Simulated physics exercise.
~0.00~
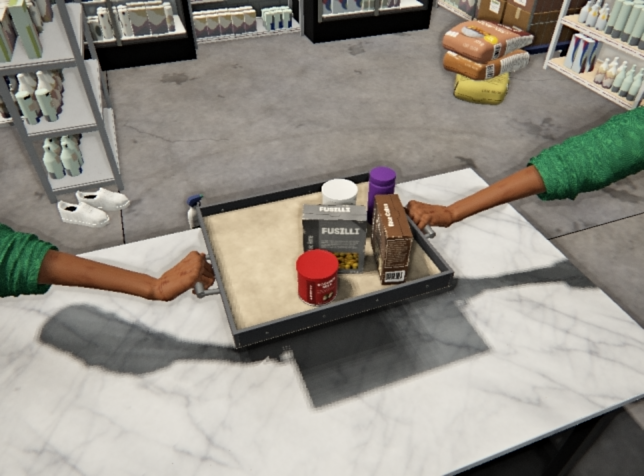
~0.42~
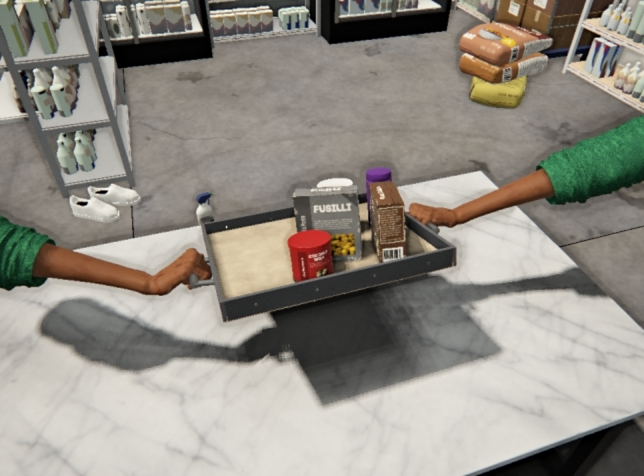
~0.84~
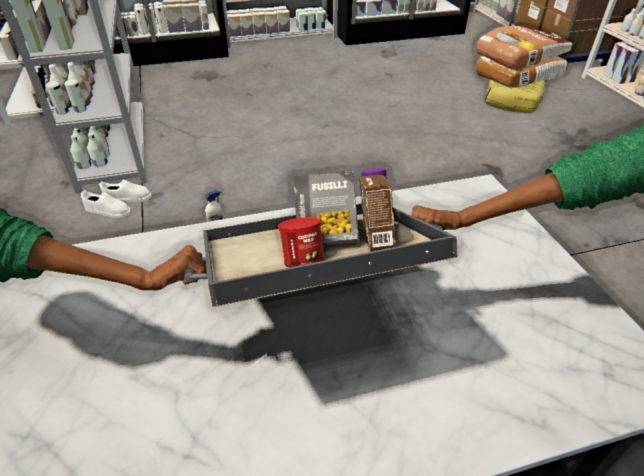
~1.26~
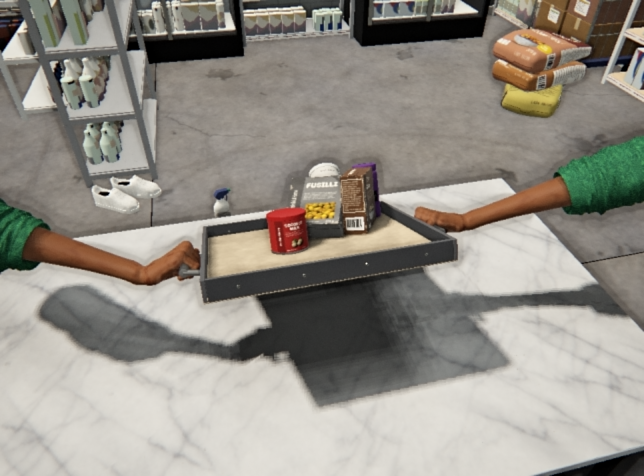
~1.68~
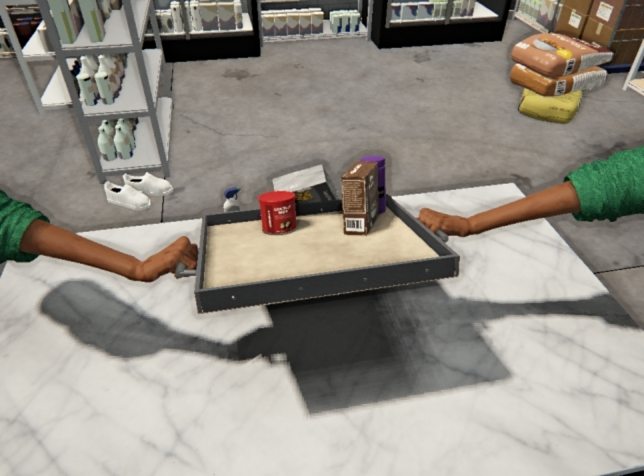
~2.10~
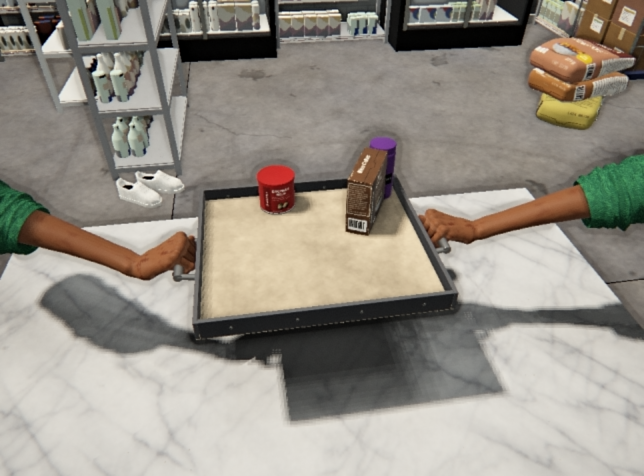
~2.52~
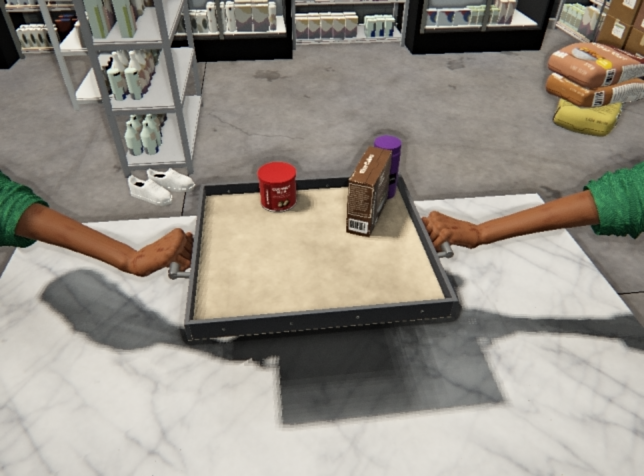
Two hands tip a tray away, the fusilli packet and white tin fall off, and it levels.
